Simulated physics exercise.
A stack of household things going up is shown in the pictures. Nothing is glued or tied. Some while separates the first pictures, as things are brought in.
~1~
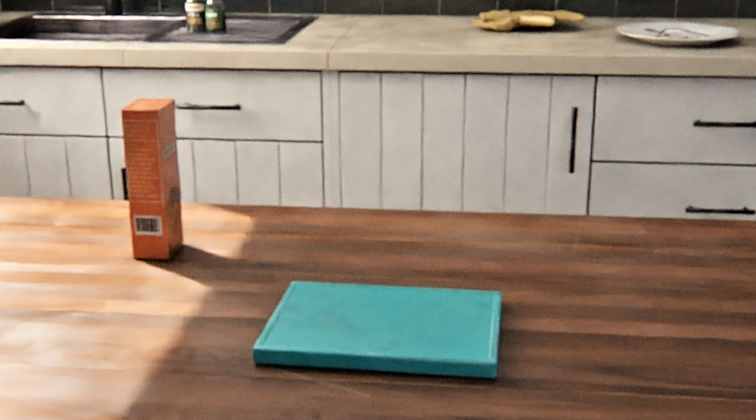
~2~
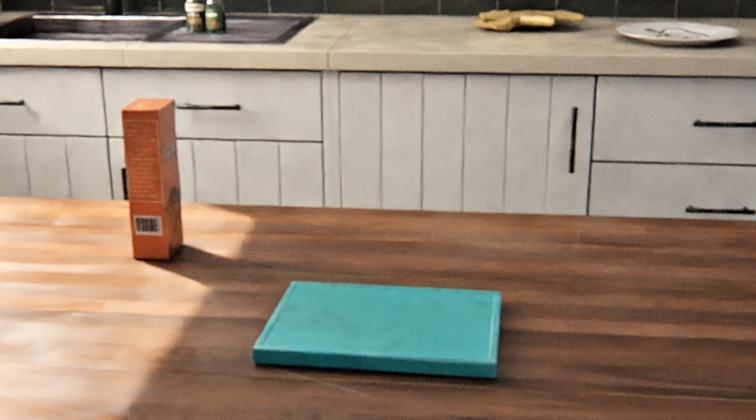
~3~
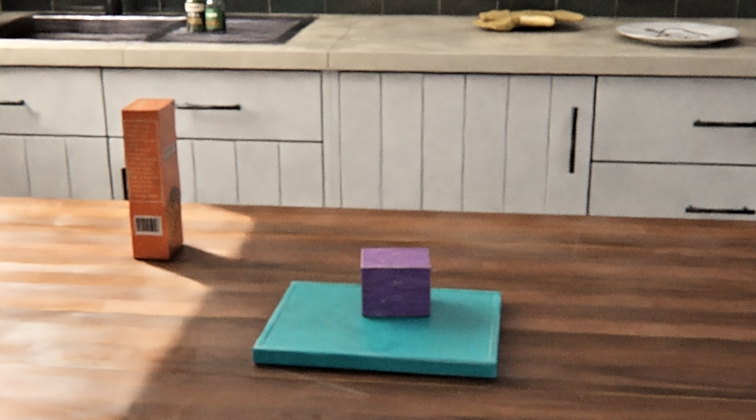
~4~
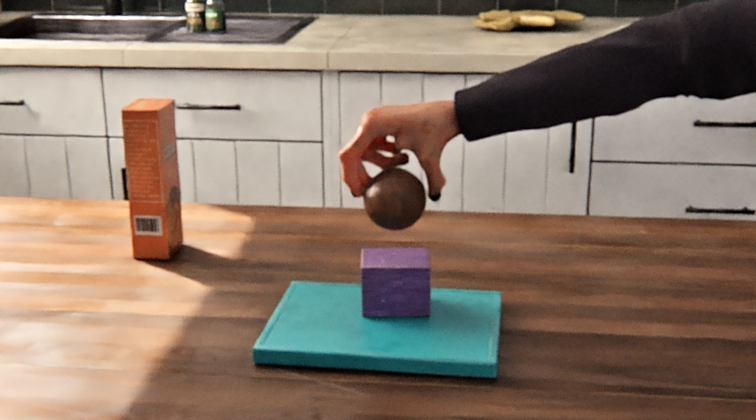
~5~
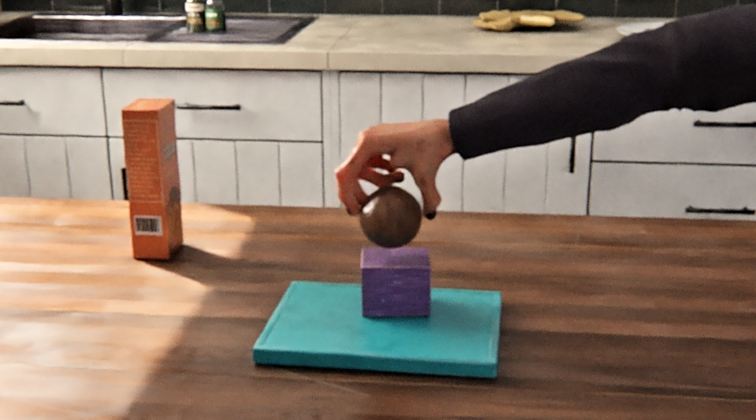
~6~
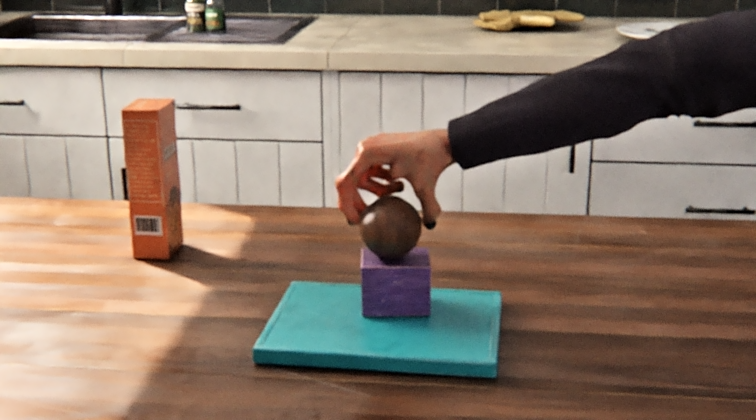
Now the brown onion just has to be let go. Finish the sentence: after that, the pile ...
The pile stays as it was.
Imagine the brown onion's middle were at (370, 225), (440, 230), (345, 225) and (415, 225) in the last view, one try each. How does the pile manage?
Result per try: First still standing, second toppled, third toppled, fourth still standing.
Then, 0.50 s on from there, no change.
Then, 1.30 s on from there, brown onion resting near (390, 227).
In the end, all 4 unmoved. At the end, from the last picture's camera, brown onion near (390, 227). The pile keeps its balance.
